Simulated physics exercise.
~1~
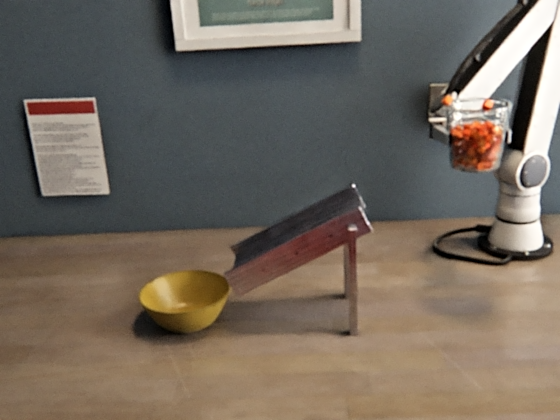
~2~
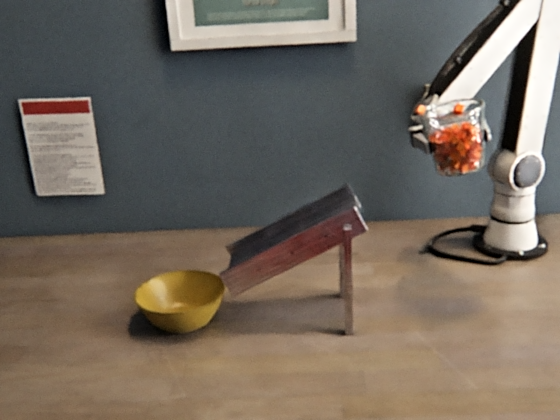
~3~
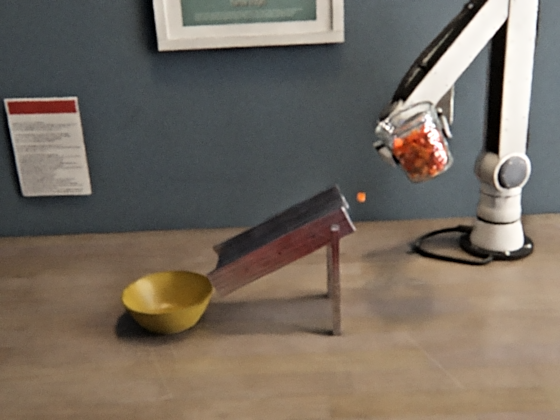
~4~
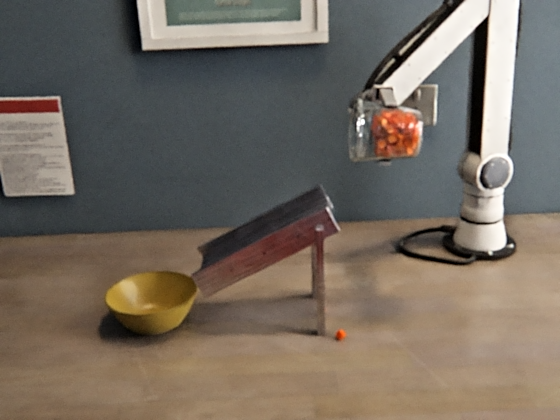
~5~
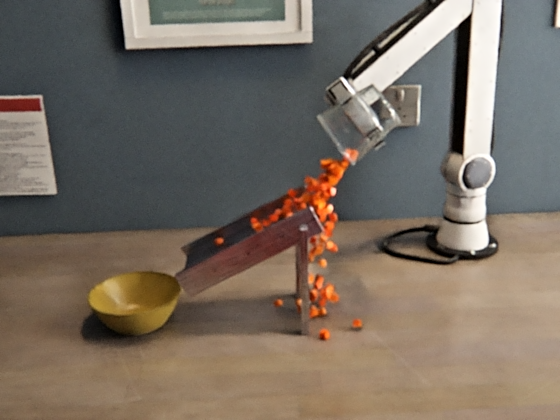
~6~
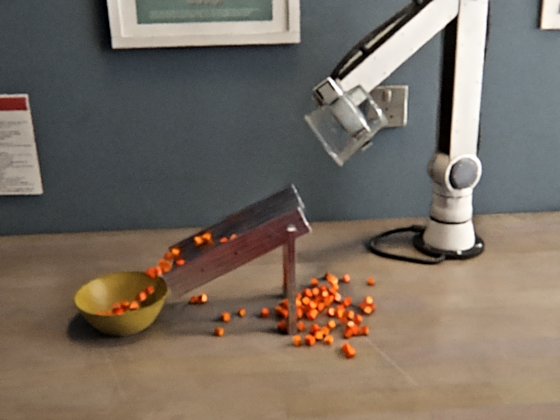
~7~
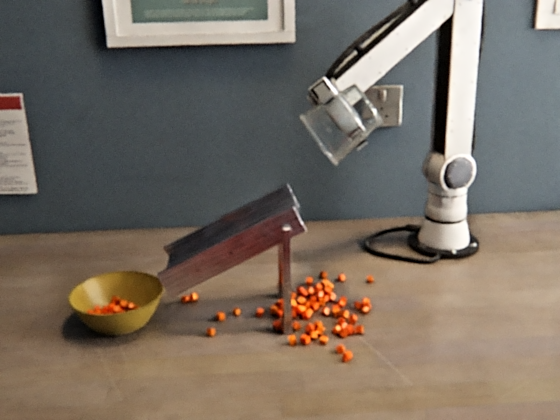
In this clip, a white robot arm tilts a clear beaker of orange vegetable dice over a sloping chute, dropping a stray piece before the rest tumbles out; some slide into the yellow bowl, but most end up scattered on the table beneath the chute's raised end.
